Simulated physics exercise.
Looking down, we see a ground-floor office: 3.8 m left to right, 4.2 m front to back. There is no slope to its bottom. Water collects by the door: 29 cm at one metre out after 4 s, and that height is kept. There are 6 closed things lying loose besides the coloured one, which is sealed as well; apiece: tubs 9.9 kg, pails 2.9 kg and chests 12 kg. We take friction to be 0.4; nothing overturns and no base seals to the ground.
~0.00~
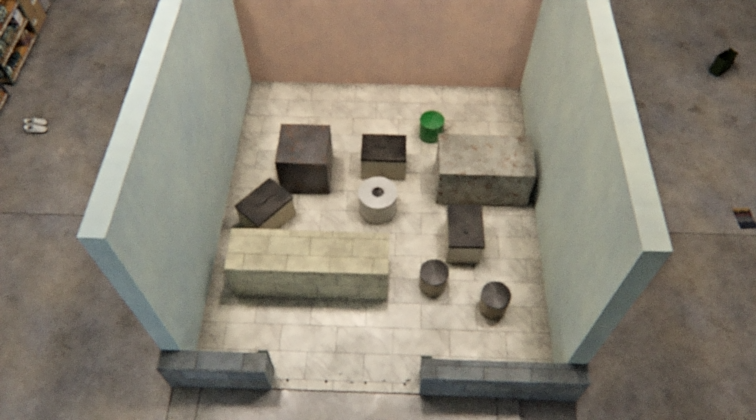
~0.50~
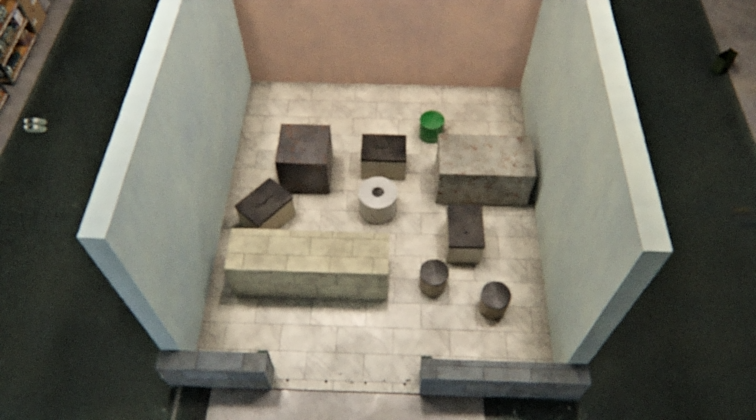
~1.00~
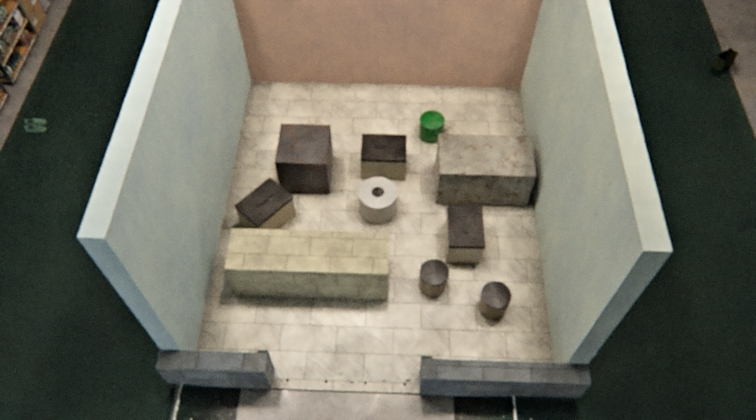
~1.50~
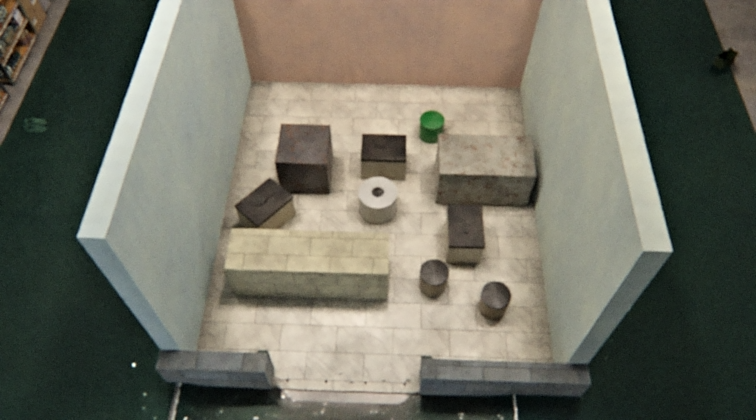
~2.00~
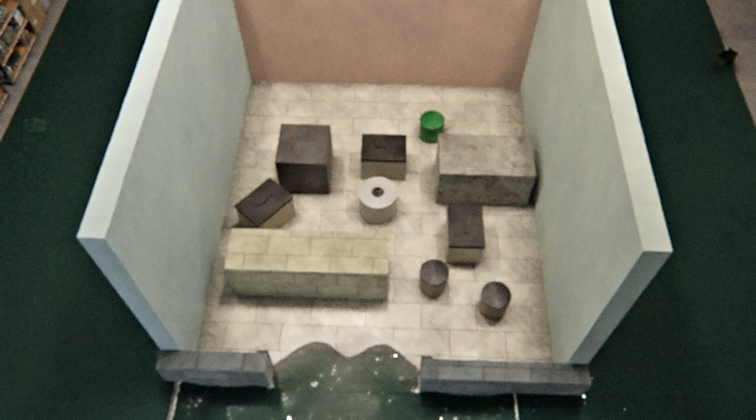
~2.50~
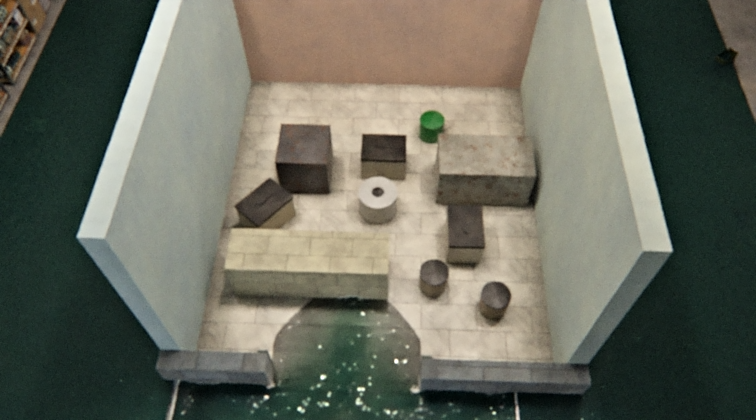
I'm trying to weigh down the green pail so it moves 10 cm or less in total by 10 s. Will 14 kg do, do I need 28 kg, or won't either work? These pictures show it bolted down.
14 kg will do.
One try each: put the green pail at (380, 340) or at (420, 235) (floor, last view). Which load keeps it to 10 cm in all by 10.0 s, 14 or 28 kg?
Going in order: Neither weight works, neither weight works.
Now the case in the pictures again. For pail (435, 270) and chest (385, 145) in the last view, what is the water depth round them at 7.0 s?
Depth approx. 23 cm / 4 cm.
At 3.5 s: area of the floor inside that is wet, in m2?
Roughly 2.5 m2.
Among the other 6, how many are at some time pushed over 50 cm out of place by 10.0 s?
Answer: 6.
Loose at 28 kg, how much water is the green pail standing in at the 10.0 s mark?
Something like 6 centimetres.
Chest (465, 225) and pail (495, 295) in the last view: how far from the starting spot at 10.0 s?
Net displacement, in order: 30 cm; 60 cm.
After 3.5 s the green pail would be 0 cm from its start with 14 kg and 0 cm from its start with 28 kg; 0 cm of water round it then.
After 4.5 s the green pail would be 0 cm from its start with 14 kg and 0 cm from its start with 28 kg; 0 cm of water round it then.
After 7.0 s the green pail would be 0 cm from its start with 14 kg and 0 cm from its start with 28 kg; 2 cm of water round it then.
After 10.0 s the green pail would be 0 cm from its start with 14 kg and 0 cm from its start with 28 kg; 6 cm of water round it then.
